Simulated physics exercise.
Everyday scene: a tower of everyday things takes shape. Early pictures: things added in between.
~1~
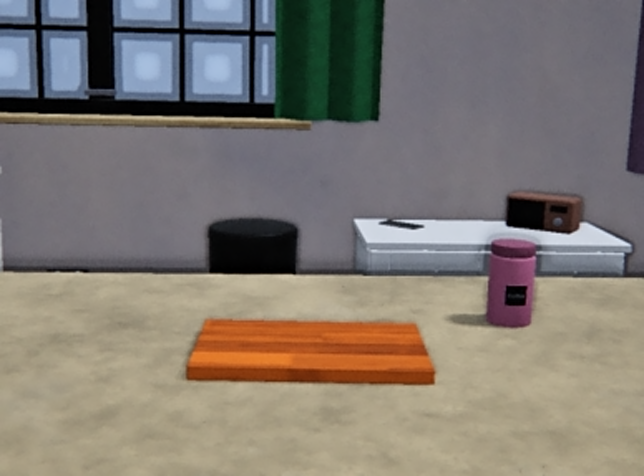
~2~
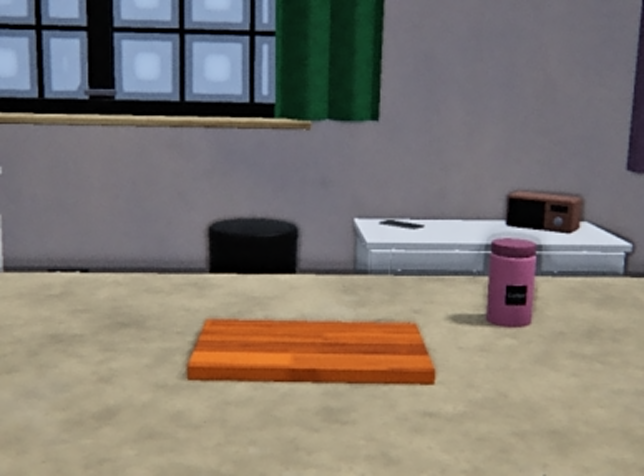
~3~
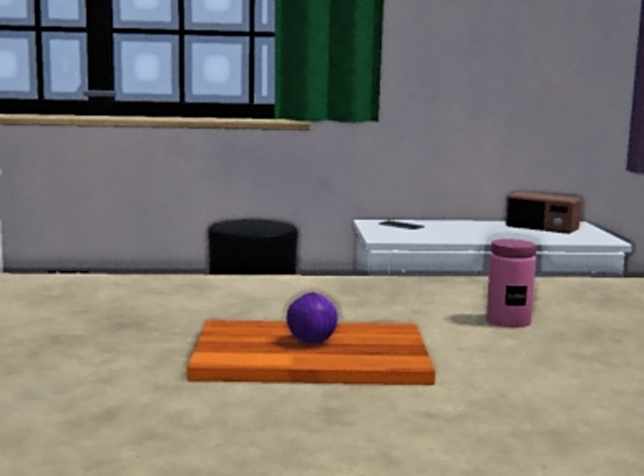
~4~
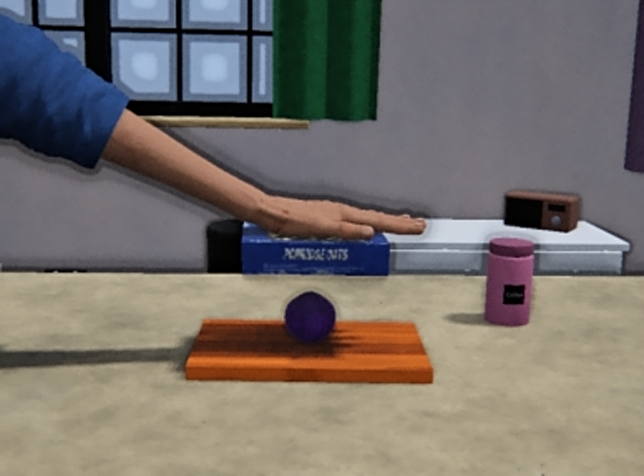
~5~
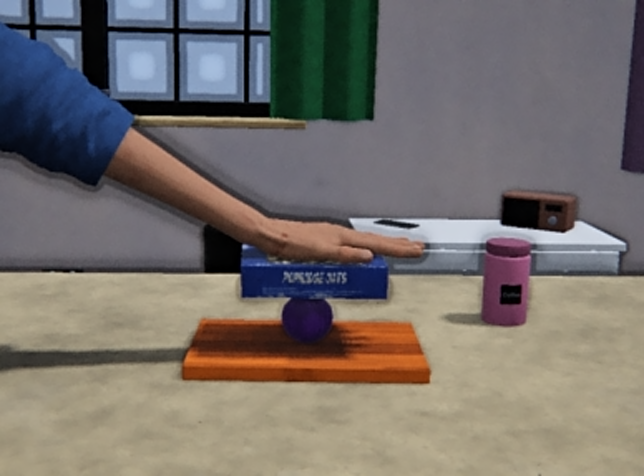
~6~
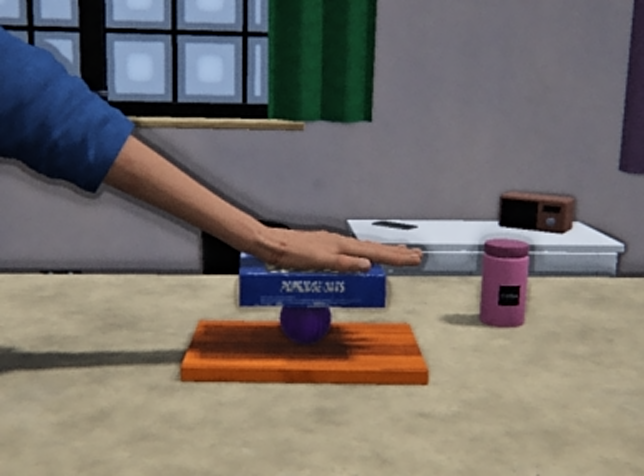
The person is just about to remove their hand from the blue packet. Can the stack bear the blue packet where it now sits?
No: It doesn't stay intact.
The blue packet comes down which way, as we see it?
Looks like it moves off to the right.
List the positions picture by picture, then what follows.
The last thing is not in view yet, in the first frame.
The last thing is not in view yet; pink jar (511, 282), in the second frame.
The last thing is not in view yet; orange board (311, 350), in the third frame.
Still above its spot; blue packet (312, 247); purple onion (310, 317), in the fourth frame.
Still above its spot; blue packet (311, 269); pink jar (506, 282), in the fifth frame.
In place under the hand; blue packet (309, 277); orange board (305, 350), in the sixth frame.
Then, 0.50 s past the last view, blue packet rocked 34° from its first pose near (347, 292).
Then, 0.70 s past the last view, blue packet now fallen.
Then, 0.90 s past the last view, things are still on the move.
Then, 2.10 s past the last view, nothing new.
Finally, fallen, blue packet; the other 3 still in place. Final places as the last picture's camera would see them, blue packet near (458, 331). The pile loses its balance.
